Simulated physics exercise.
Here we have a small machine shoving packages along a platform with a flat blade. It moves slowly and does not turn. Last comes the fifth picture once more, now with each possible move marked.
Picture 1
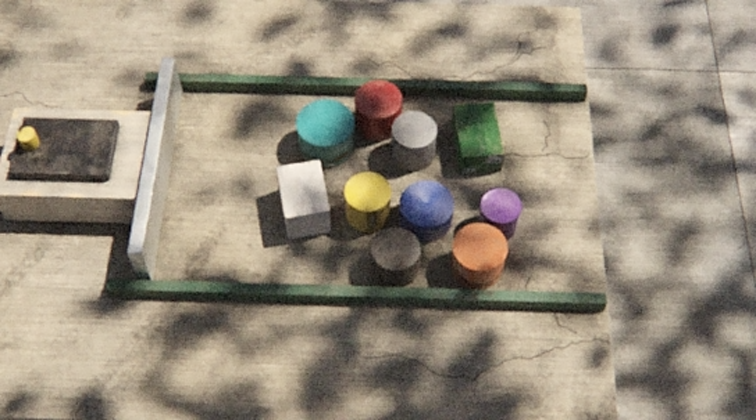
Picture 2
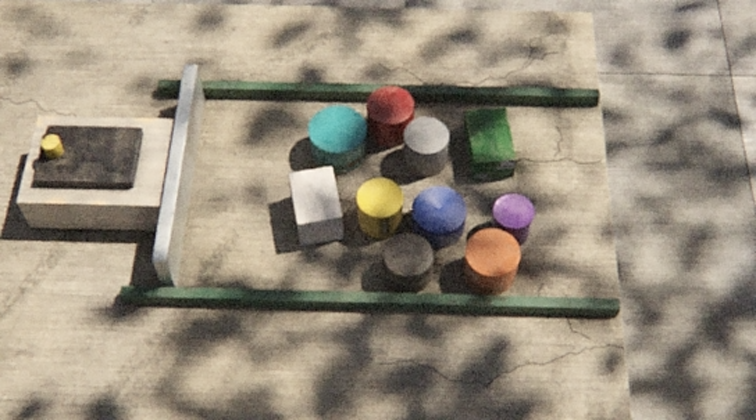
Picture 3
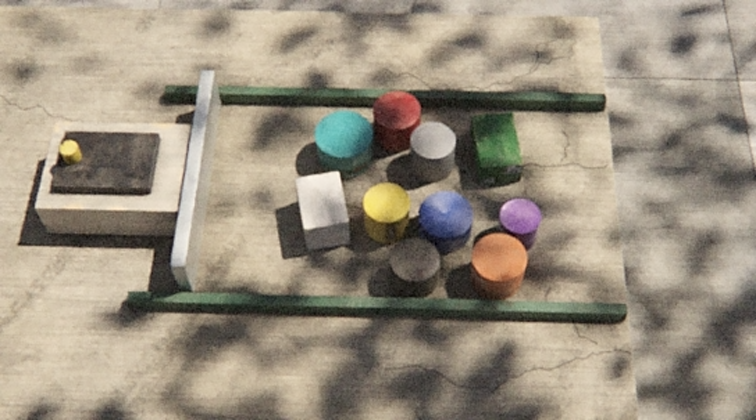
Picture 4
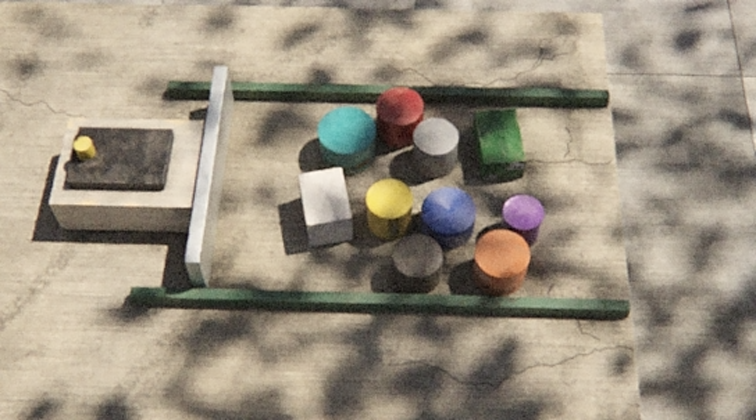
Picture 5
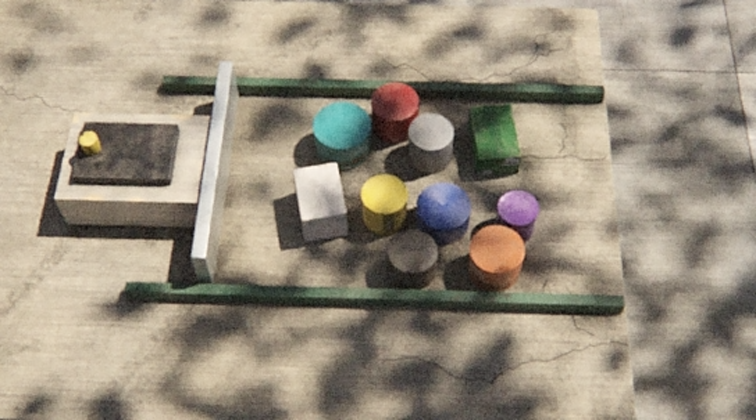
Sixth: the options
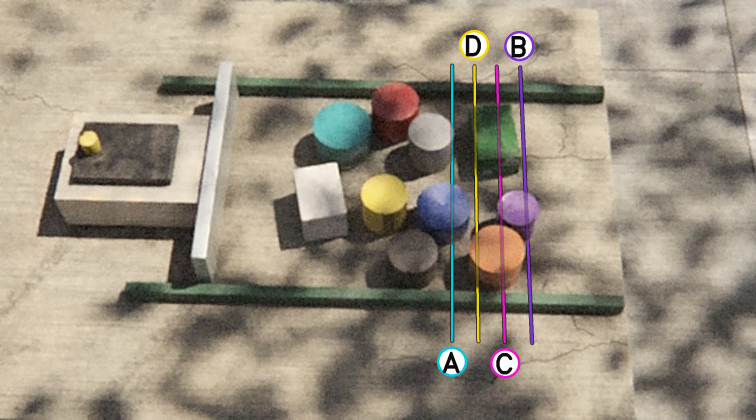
To begin with, a small pale machine with a flat upright blade sits at the left of a platform, facing a cluster of colourful packages between two green rails. It creeps steadily to the right without turning, narrowing the gap to the white crate, while the packages stay in place, untouched.
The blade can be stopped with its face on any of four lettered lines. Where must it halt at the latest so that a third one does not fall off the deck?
No third one falls up to B.
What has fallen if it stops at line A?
The purple pail goes over.
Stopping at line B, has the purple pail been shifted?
By then, yes.
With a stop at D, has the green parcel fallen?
By then, no.
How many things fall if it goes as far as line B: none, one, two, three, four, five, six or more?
Two.
On the marked copy, A at (452, 192); B at (526, 194); C at (500, 193); D at (476, 193).
Following B. Soon after the start, robot (247, 155); red canister (407, 111); blue canister (449, 215).
Later, robot (360, 158); purple pail (605, 236); blue canister (560, 219).
In the end, robot (445, 160); purple pail over the edge; blue canister over the edge; two fallen.
As for the rest, A is within the limit but short; C is within the limit but short; D is within the limit but short.
